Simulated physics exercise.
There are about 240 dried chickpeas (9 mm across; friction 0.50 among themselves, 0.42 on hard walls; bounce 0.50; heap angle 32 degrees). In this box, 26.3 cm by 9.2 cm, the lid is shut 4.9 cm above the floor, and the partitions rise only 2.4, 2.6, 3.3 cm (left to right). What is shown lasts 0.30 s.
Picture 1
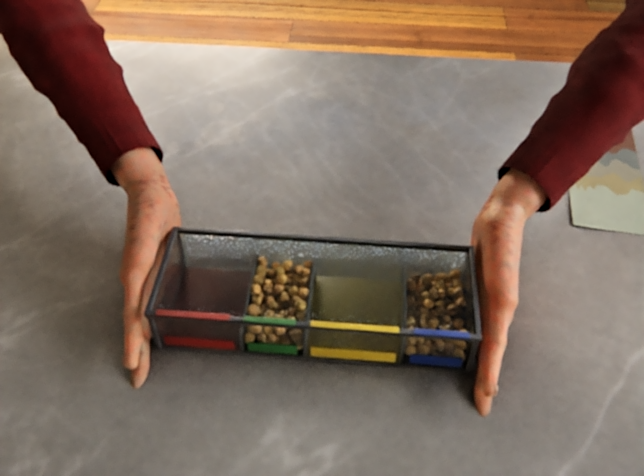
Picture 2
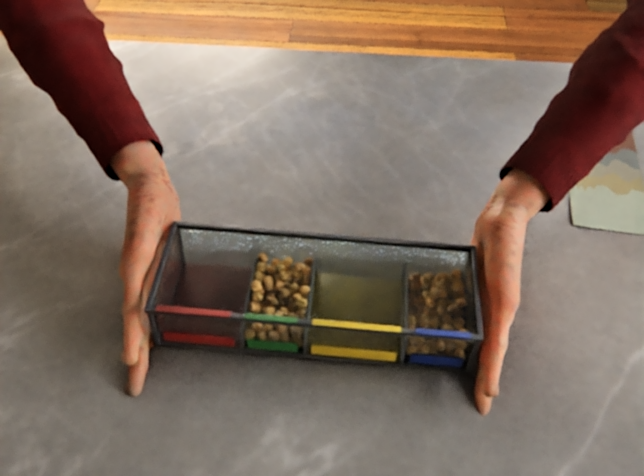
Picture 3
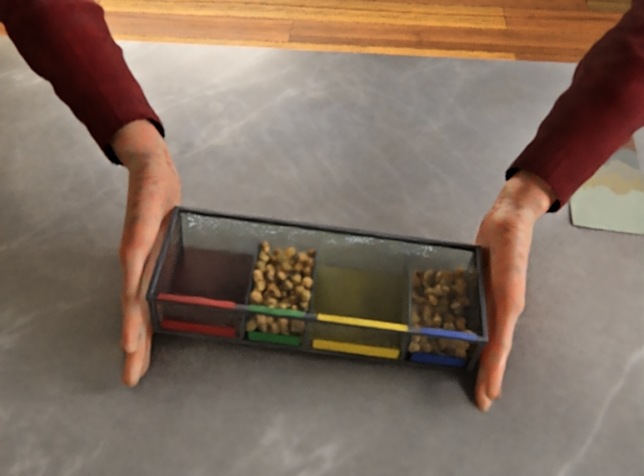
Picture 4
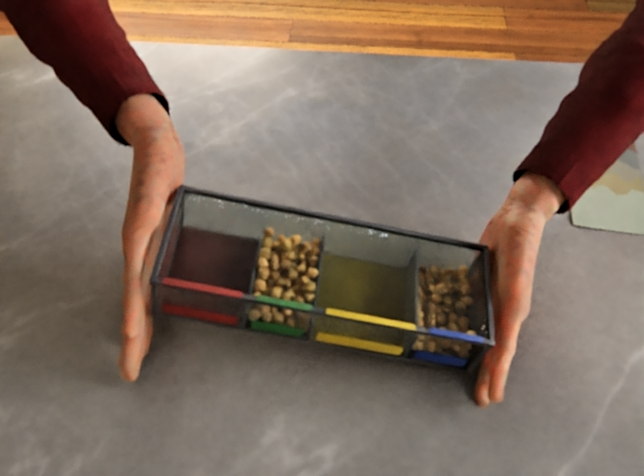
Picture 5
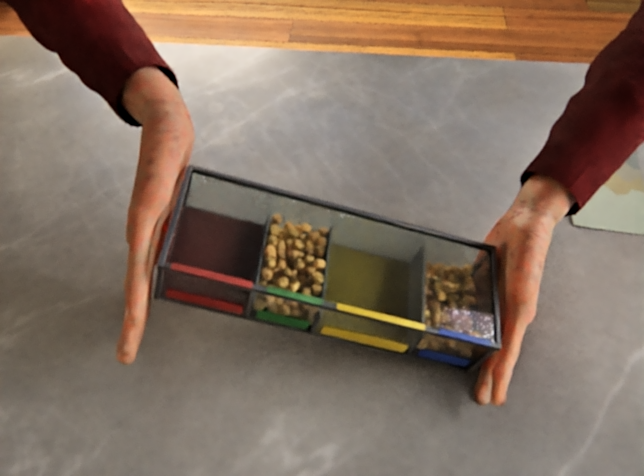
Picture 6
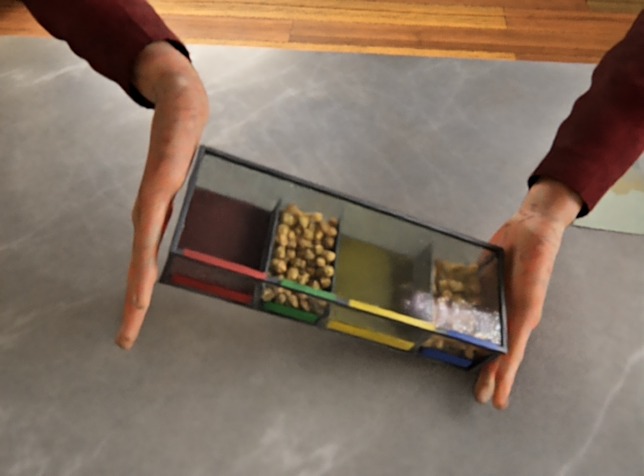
Hands in dark red sleeves tilting a clear four-section box of chickpeas, raising its left end while the right stays lower.
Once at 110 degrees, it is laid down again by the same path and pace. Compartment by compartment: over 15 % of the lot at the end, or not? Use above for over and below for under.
Verdicts: Red below, blue above, green below, yellow above.
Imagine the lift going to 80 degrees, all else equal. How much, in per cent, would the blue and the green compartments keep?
You'd see blue with 55 % and green with 25 %.
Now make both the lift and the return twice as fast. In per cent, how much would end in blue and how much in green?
My answer: Blue gets 65 %, while green gets 10 %.
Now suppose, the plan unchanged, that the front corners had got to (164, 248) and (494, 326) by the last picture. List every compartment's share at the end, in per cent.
Final shares, in per cent - red: 0, blue: 70, green: 0, yellow: 30.
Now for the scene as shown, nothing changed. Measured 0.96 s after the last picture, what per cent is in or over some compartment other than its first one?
35 percent.
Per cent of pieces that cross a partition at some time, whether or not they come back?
45 %, roughly.
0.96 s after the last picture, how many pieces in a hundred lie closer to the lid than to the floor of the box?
Share: Approx. 70 %.
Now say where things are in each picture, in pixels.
In the first frame, box tilt 0 degrees, front corners at (151, 312) and (476, 336); blue 50 %, green 50 %.
In the second frame, box tilt 2 degrees, front corners at (151, 308) and (478, 337).
In the third frame, box tilt 6 degrees, front corners at (152, 295) and (483, 338), lowest corner right front.
In the fourth frame, box tilt 12 degrees, front corners at (156, 279) and (489, 341), lowest corner right front.
In the fifth frame, box tilt 18 degrees, front corners at (164, 264) and (495, 345), lowest corner right front.
In the sixth frame, box tilt 24 degrees, front corners at (175, 249) and (501, 348), lowest corner right front; blue 50 %, green 50 %.
Then, 0.96 s after the last picture, tilt 109 degrees; blue 60 %, green 15 %, yellow 20 %.
Then, 1.60 s after the last picture, tilt 47 degrees; blue 70 %, green 5 %, yellow 25 %.
Then, 2.28 s after the last picture, tilt 0 degrees; blue 75 %, green 5 %, yellow 25 %.
In the end, red 0 %, blue 75 %, green 5 %, yellow 25 %.
